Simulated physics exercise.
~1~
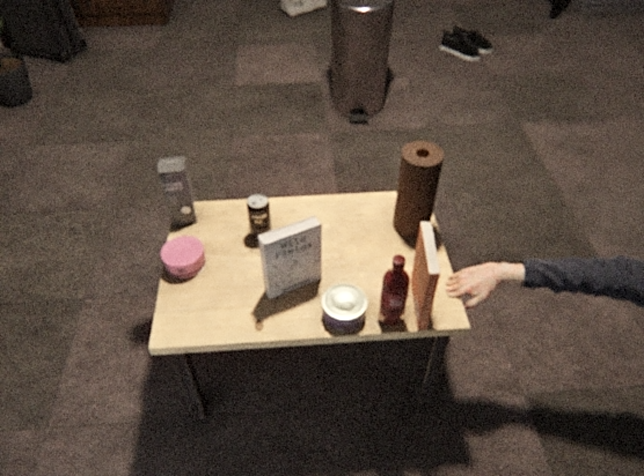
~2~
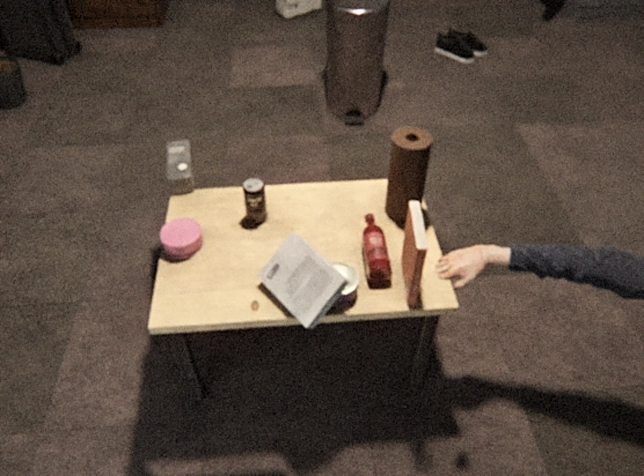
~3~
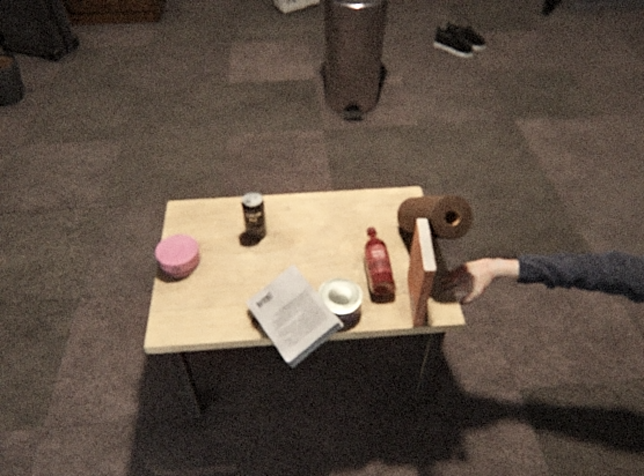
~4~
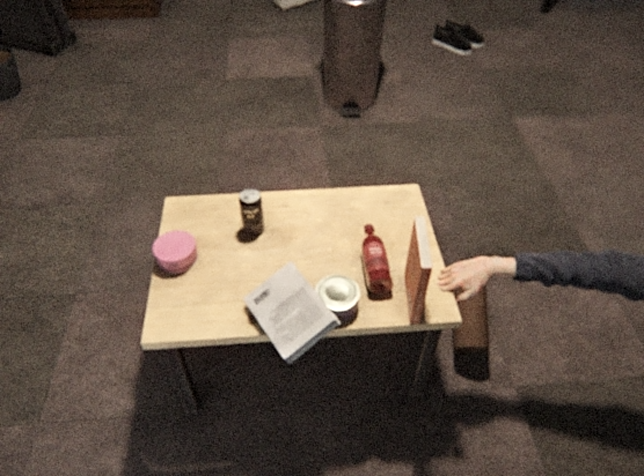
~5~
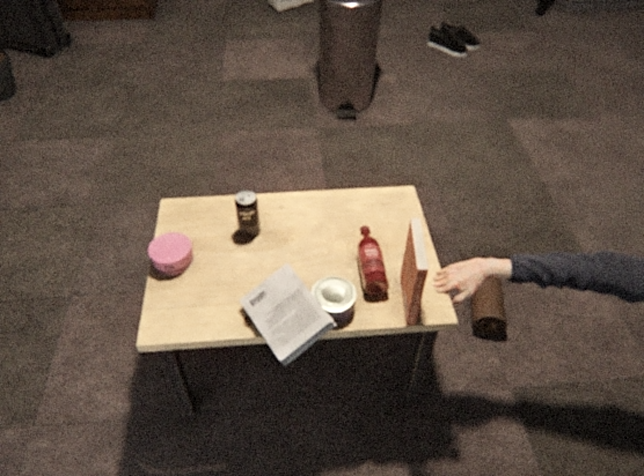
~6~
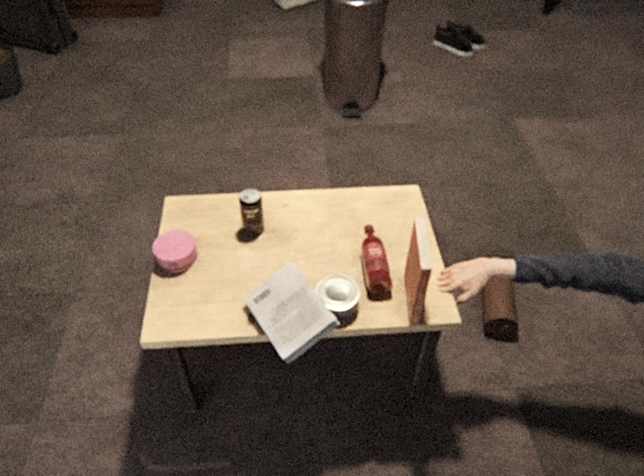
In the video, a hand rests near an orange book on a cluttered table as a white book and red bottle tip over and a grey carton disappears behind the table; a brown roll then topples off the right side, ending on the floor while the remaining items stay put.
